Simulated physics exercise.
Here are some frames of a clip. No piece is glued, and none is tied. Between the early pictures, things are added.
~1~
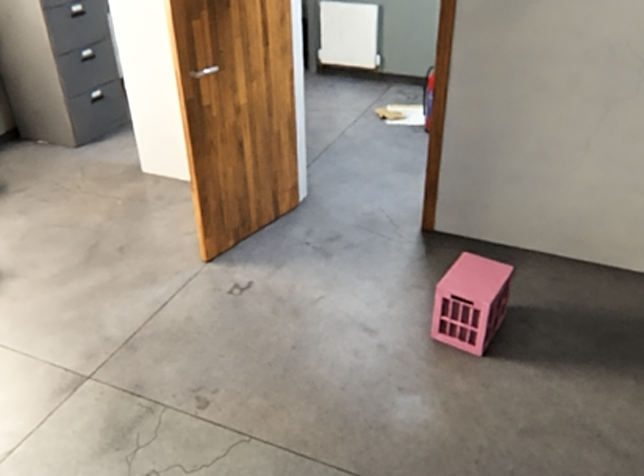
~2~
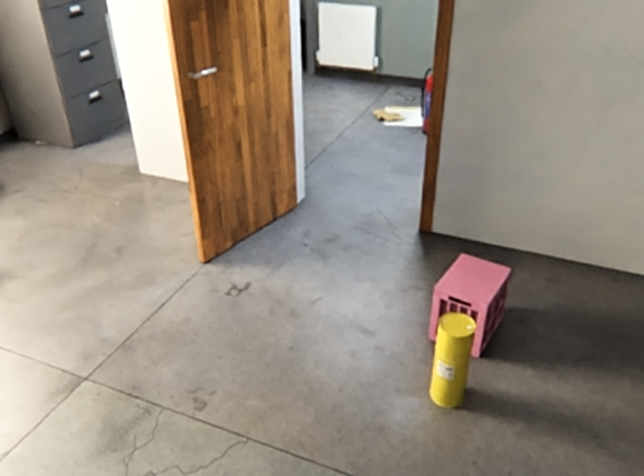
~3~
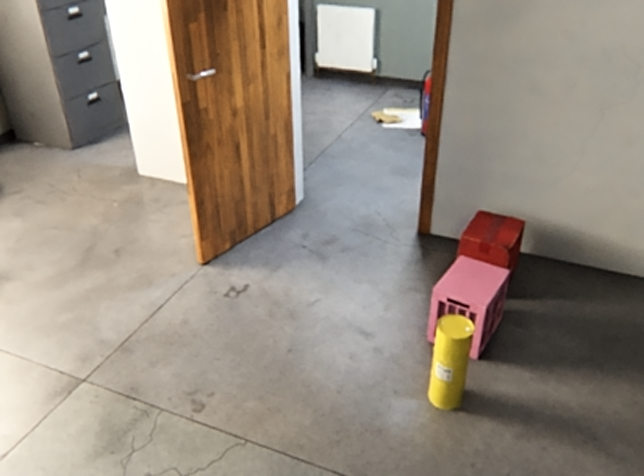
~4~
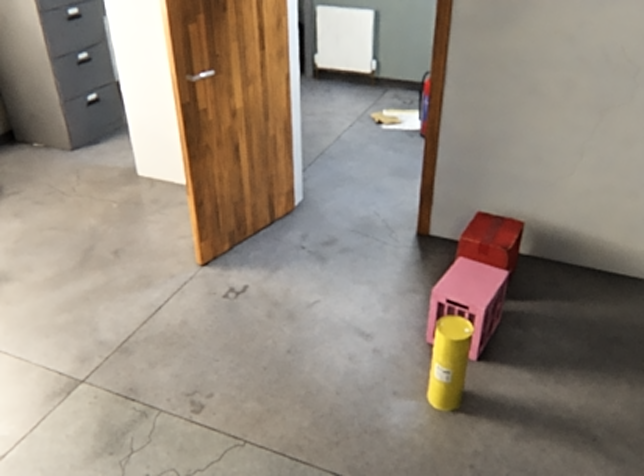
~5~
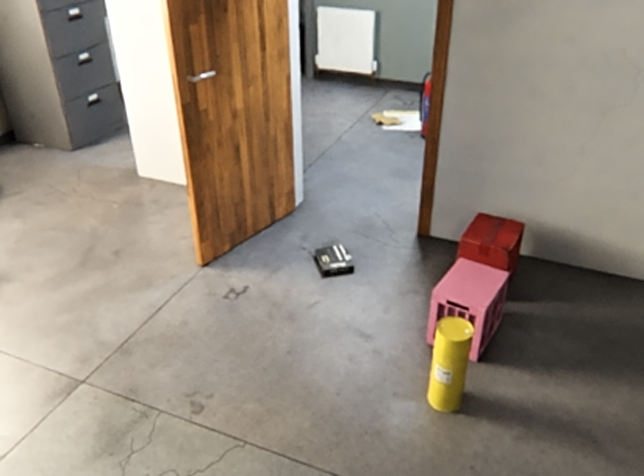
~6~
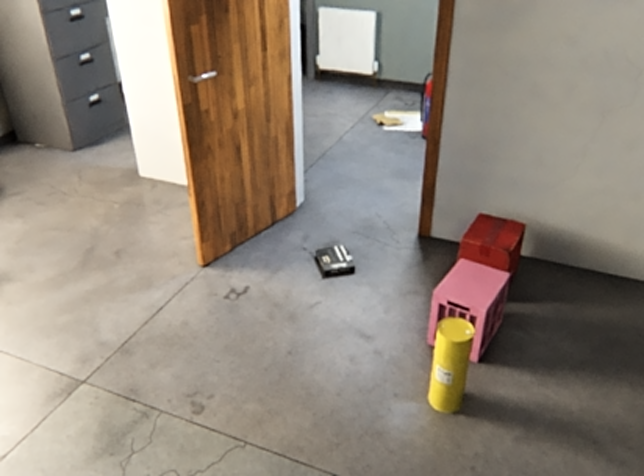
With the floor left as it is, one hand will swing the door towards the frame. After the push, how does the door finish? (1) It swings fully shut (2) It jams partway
(2) It jams partway.
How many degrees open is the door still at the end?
It stays open at around 10°.
Then, 1.00 s past the last view, door 77° open.
Then, 1.60 s past the last view, door 46° open; black packet displaced a little near (351, 257).
Then, 1.90 s past the last view, door 30° open; black packet displaced about its own width near (379, 247).
Then, 2.20 s past the last view, door 14° open; black packet displaced well along near (399, 234).
Finally, door 12° open; moved from the start, black packet; the other 3 still in place. Final places as the last picture's camera would see them, black packet near (401, 233).
